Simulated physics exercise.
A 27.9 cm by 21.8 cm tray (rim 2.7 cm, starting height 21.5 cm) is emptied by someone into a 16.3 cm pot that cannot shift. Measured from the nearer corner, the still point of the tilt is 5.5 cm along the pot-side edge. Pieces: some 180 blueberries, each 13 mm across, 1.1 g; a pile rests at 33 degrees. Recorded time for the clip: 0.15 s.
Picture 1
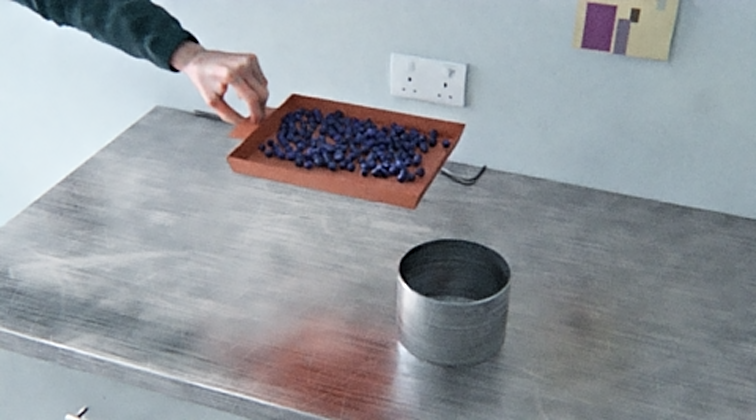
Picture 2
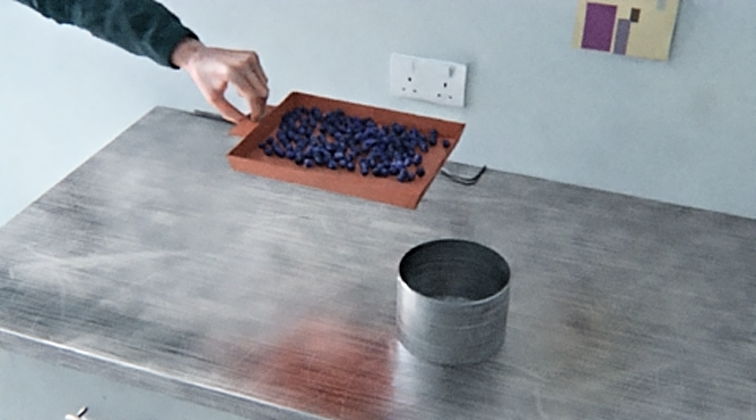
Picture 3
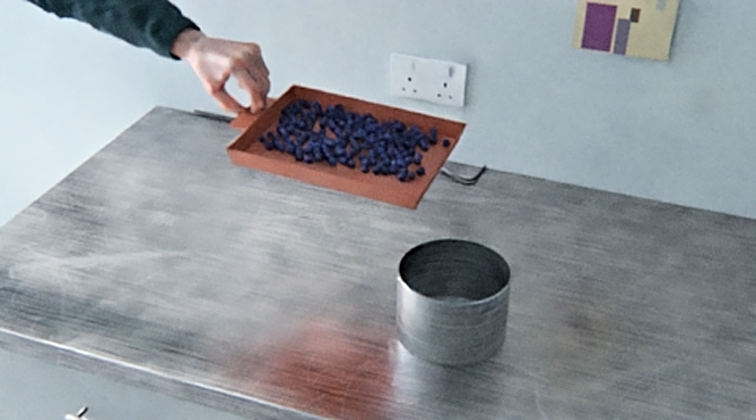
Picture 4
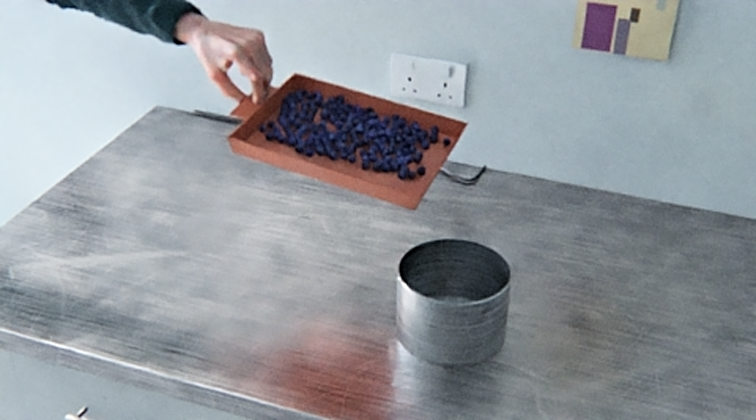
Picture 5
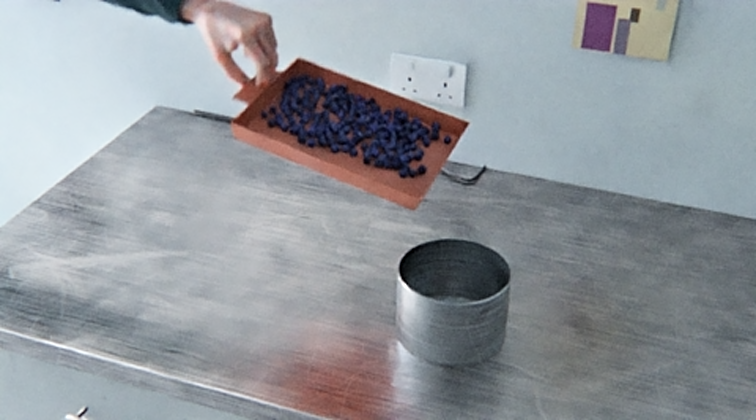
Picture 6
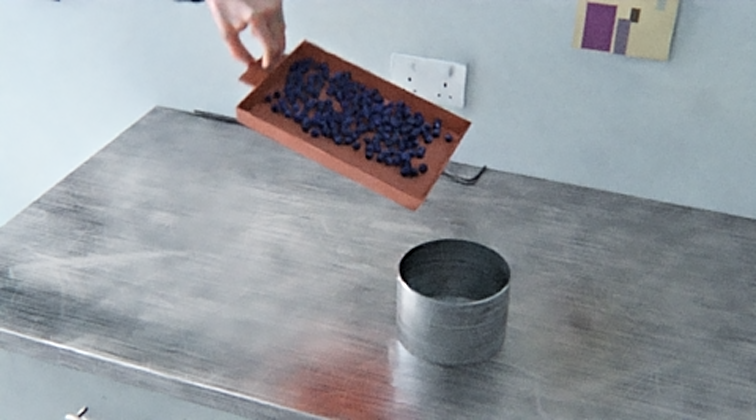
A hand tilting a reddish-brown tray of blueberries, raising its left side while the right front corner stays low above a metal pot.
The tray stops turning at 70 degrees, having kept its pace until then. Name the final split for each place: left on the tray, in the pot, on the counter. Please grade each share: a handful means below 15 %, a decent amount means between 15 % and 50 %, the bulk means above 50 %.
Left on the tray: A decent amount, pot: A decent amount, counter: A decent amount.
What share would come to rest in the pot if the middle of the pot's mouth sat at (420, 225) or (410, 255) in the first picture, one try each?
0 and 5 %.
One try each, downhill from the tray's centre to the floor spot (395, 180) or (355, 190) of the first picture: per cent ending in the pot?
Approximately 60 percent, then 15 percent.
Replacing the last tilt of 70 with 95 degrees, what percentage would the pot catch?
It would land at about 50 percent.
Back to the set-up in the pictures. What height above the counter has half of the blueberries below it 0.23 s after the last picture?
Roughly 32 centimetres.
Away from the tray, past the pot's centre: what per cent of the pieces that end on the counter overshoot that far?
Share: Close to 100 %.
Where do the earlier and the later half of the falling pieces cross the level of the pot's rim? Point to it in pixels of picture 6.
I'd mark about (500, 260) for the first half, then (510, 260) for the second.
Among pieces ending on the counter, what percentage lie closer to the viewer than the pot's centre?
Estimate: Close to 20 per cent of the pieces.
Then, 0.14 s after the last picture, tilt 48 degrees; the tray holds 100 %, the pot 0 %.
Then, 0.23 s after the last picture, tilt 65 degrees; the tray holds 100 %, the pot 0 %.
Then, 0.45 s after the last picture, tilt 70 degrees; the tray holds 35 %, the pot 20 %.
In the end, tray 30 %, pot 35 %, counter 35 %.
